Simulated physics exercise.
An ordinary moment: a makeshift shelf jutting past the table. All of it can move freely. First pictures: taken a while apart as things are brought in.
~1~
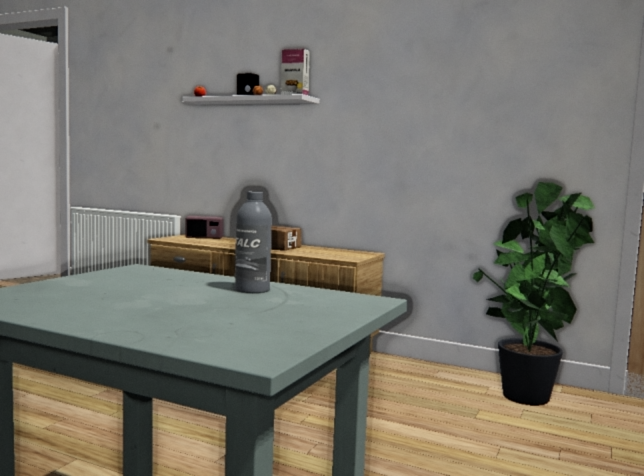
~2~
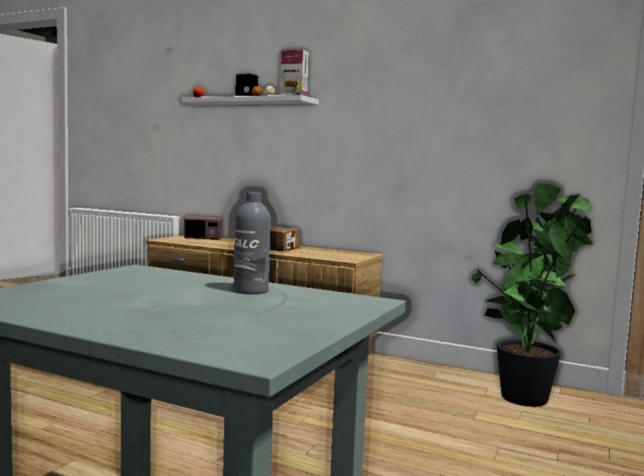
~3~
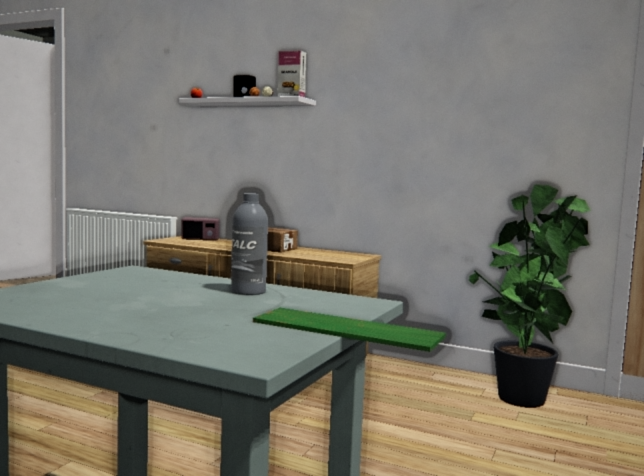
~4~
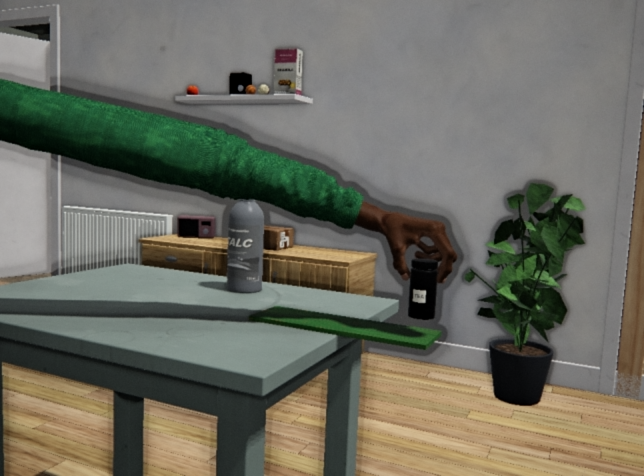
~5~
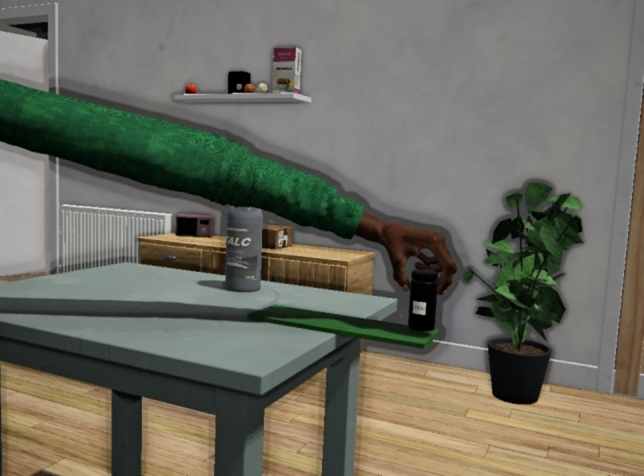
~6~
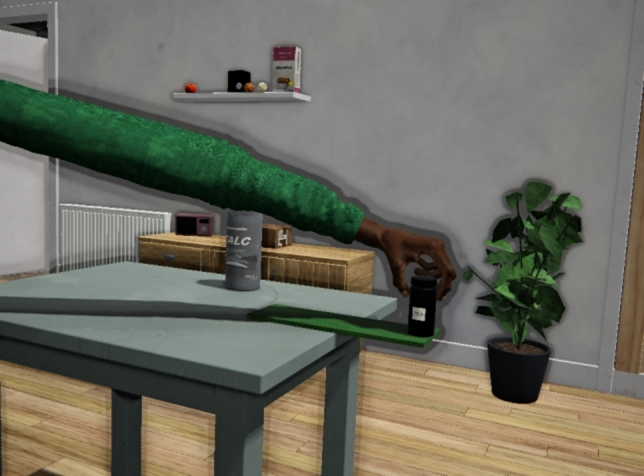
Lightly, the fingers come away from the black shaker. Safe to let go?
I expect it to drop.
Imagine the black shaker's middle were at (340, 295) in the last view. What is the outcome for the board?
After that it stays where it is.
Then, 0.40 s on from there, black shaker now down on the floor or falling; green board turned 63° from how it was put.
Then, 0.60 s on from there, green board now down on the floor or falling.
Then, 0.70 s on from there, things are still on the move.
Then, 0.90 s on from there, as before.
In the end, down on the floor or falling, black shaker and green board; grey bottle unmoved. The board tips off the edge.
